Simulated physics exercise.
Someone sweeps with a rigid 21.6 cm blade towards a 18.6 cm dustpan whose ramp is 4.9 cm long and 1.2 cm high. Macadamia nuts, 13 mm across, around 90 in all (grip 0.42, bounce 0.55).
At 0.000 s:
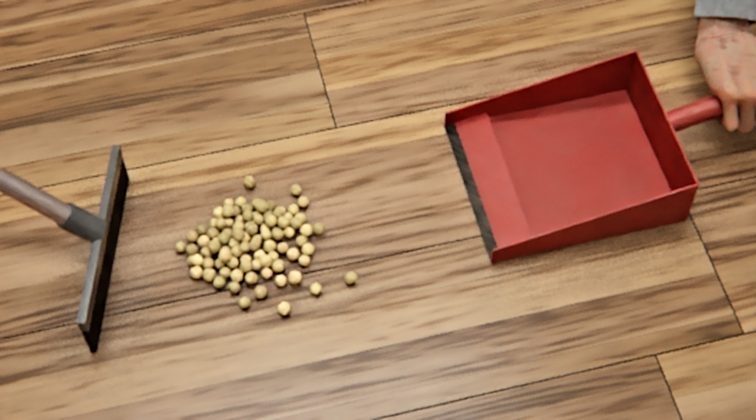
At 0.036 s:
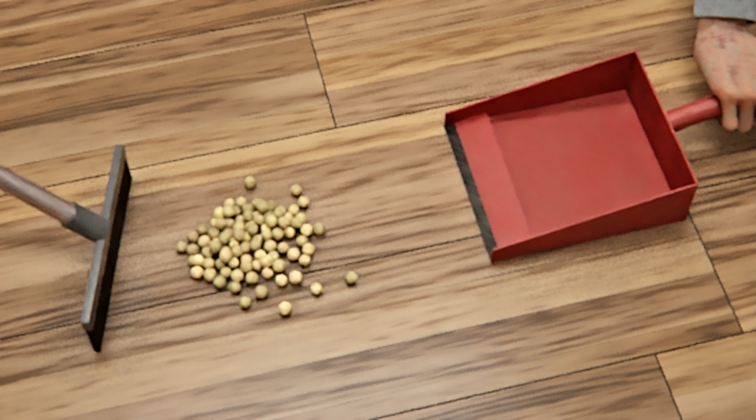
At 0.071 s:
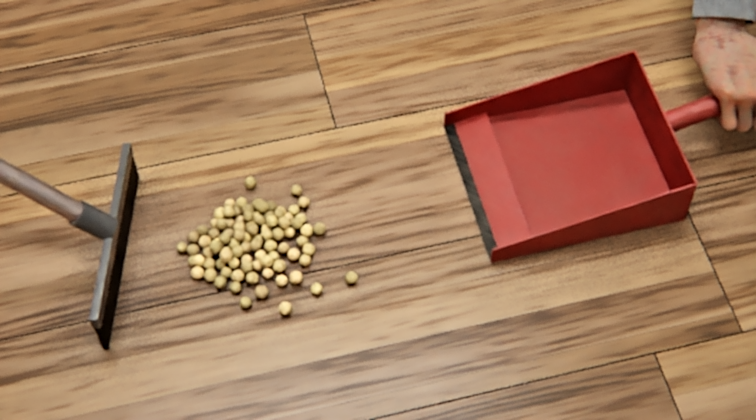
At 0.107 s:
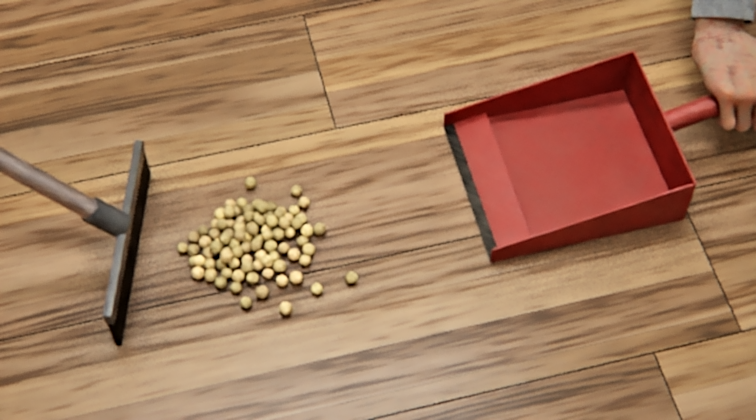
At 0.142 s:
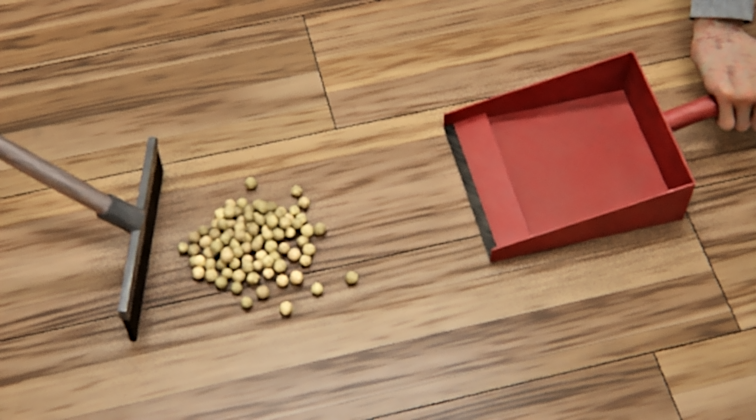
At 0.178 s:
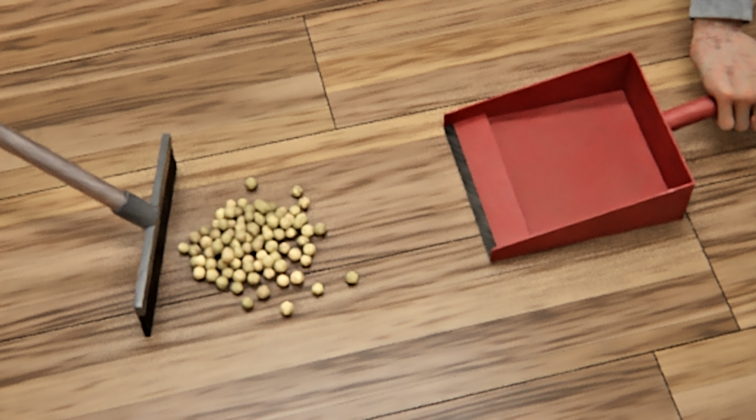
A hand with a grey sleeve holds the handle of a red dustpan at the right, on a brown wood-plank floor seen from above at a slant. A loose pile of small, round, pale yellow-green nuts lies left of centre, with a grey-handled, dark-edged blade at the left. The blade slides steadily rightward to near the pile, while the nuts, dustpan and view stay practically still.
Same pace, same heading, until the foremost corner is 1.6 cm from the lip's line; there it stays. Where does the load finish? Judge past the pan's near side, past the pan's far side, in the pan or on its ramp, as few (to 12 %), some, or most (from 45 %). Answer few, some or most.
Near side some, far side few, pan few.
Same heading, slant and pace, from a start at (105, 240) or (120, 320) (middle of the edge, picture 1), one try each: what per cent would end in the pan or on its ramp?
About 5 and 15 per cent.
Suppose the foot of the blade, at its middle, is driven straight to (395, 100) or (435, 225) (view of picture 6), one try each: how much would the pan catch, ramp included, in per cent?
Some 0 and 20 per cent.
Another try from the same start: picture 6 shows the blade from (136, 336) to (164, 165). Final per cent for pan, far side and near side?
Pan 0, far 0, near 55.
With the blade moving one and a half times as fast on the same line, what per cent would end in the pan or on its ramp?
In that case some 20 per cent.
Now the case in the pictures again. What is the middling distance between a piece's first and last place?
Roughly 22 cm.
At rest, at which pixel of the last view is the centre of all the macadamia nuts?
At about (453, 222).
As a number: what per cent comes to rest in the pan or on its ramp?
Roughly 5 per cent.
Then, at 0.53 s, middle of the blade 20 cm from the lip; 0 % over the lip, far side 0 %, near side 10 %.
After 0.76 s, middle of the blade 10 cm from the lip; 0 % over the lip, far side 0 %, near side 20 %.
After 1.10 s, middle of the blade 5 cm from the lip; 5 % over the lip, far side 0 %, near side 25 %.
At rest (1.6 s), near side 25 %, far side 0 %, pan 5 %, in front of the lip or behind the blade 65 %.
